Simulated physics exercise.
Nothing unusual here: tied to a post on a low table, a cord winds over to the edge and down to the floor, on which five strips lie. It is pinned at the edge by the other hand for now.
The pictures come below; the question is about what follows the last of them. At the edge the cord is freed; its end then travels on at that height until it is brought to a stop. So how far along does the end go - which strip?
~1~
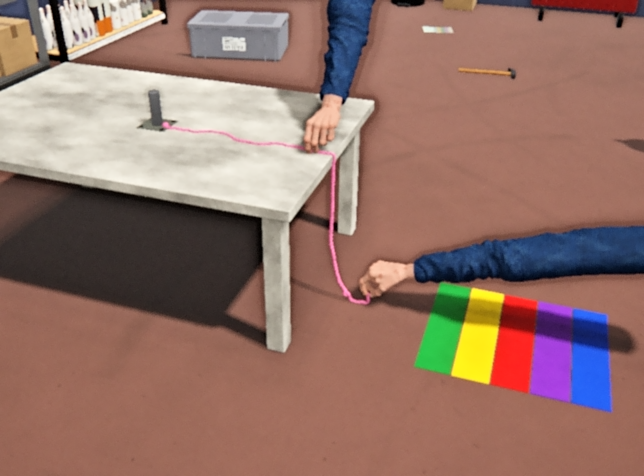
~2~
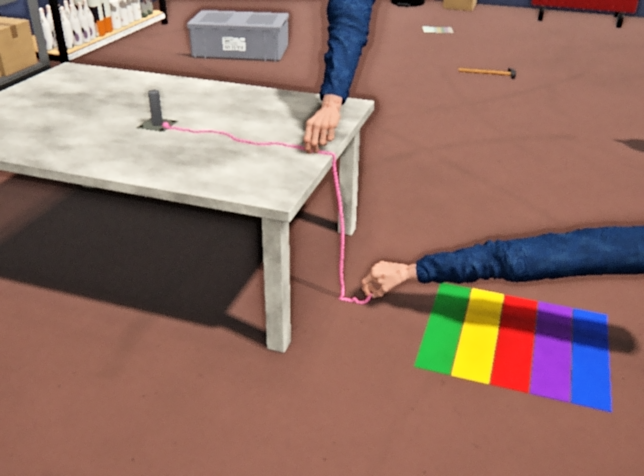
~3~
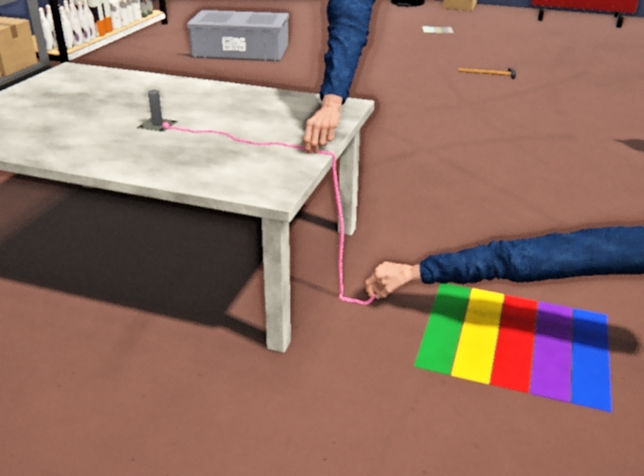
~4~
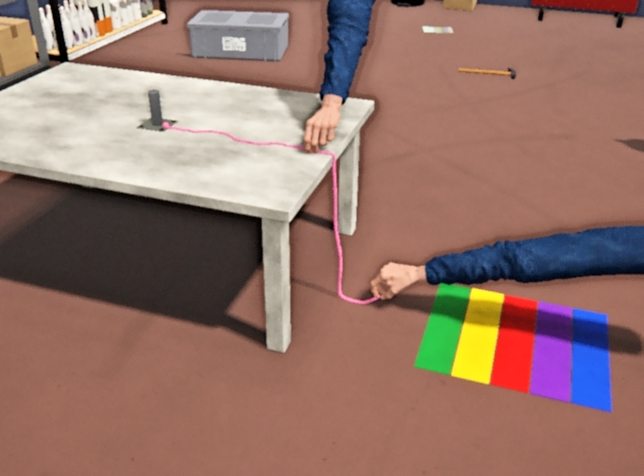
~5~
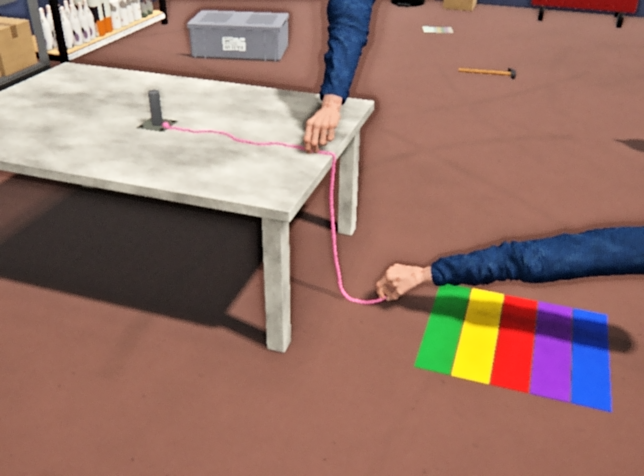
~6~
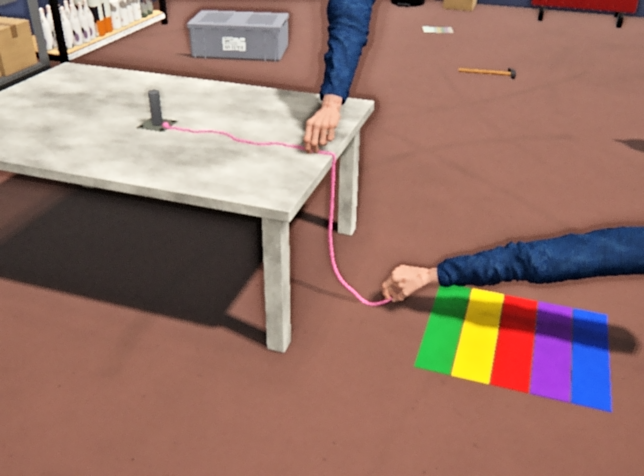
Along to the yellow strip.
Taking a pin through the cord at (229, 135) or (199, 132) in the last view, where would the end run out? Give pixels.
The spots come out as (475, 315) and (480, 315), in that order.
Soon after, end near (427, 306); short of the strips.
Then, end near (463, 313); over green.
At full stretch, end near (484, 317); over yellow. The end stops over the yellow strip.
